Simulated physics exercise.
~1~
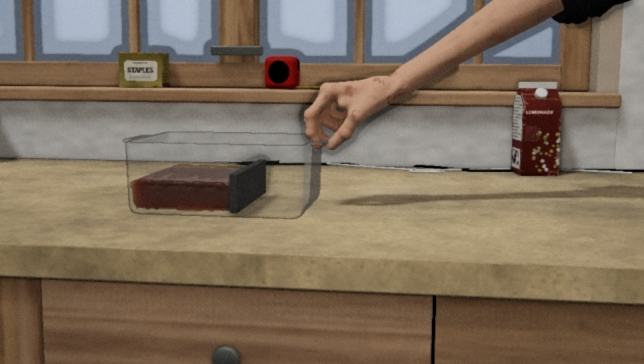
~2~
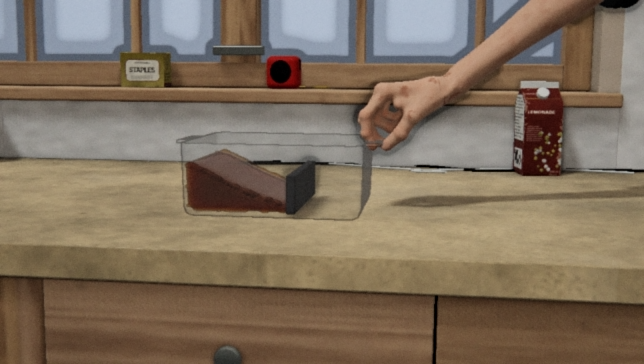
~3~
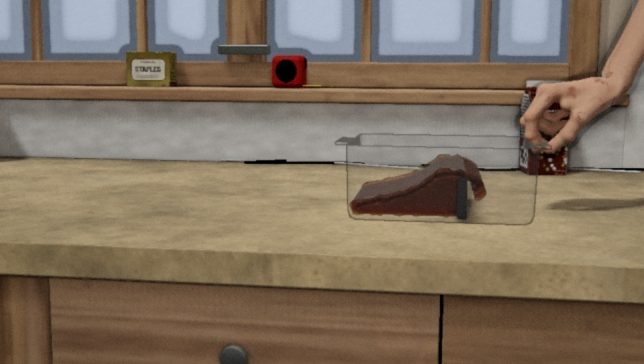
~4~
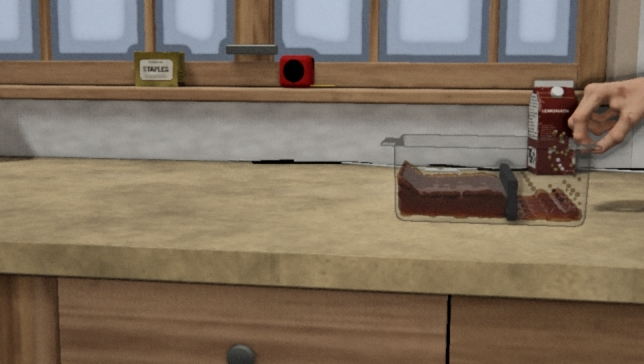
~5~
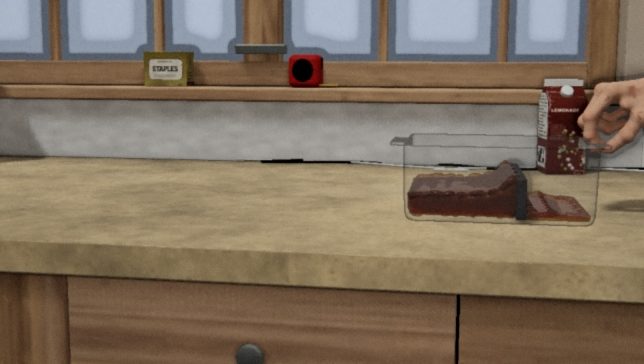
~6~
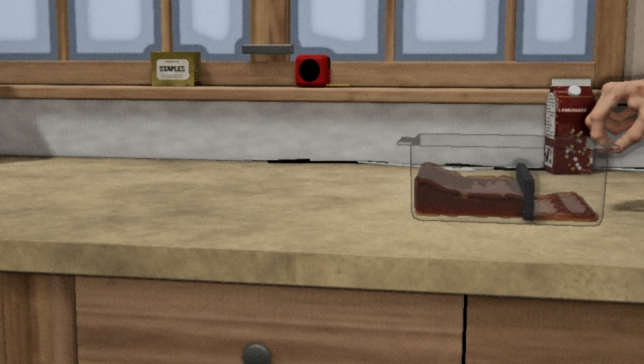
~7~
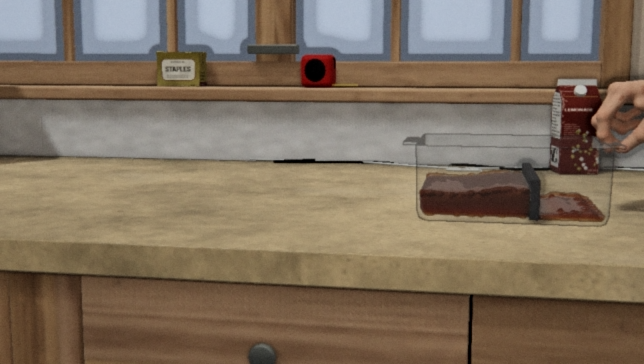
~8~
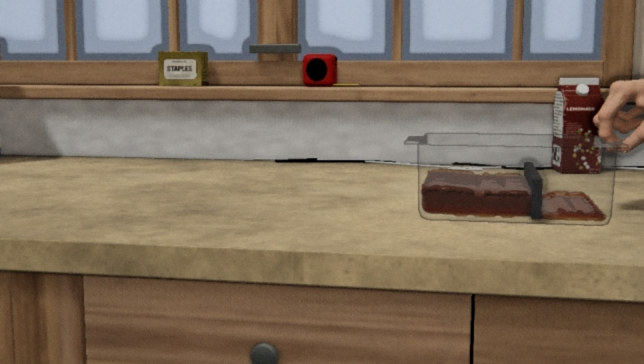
In the video, a hand pulls a clear rectangular tub of dark reddish liquid rightward along a wooden counter toward a red carton; the liquid surges over the low divider, and the tub stops with most still left and a little on the right.
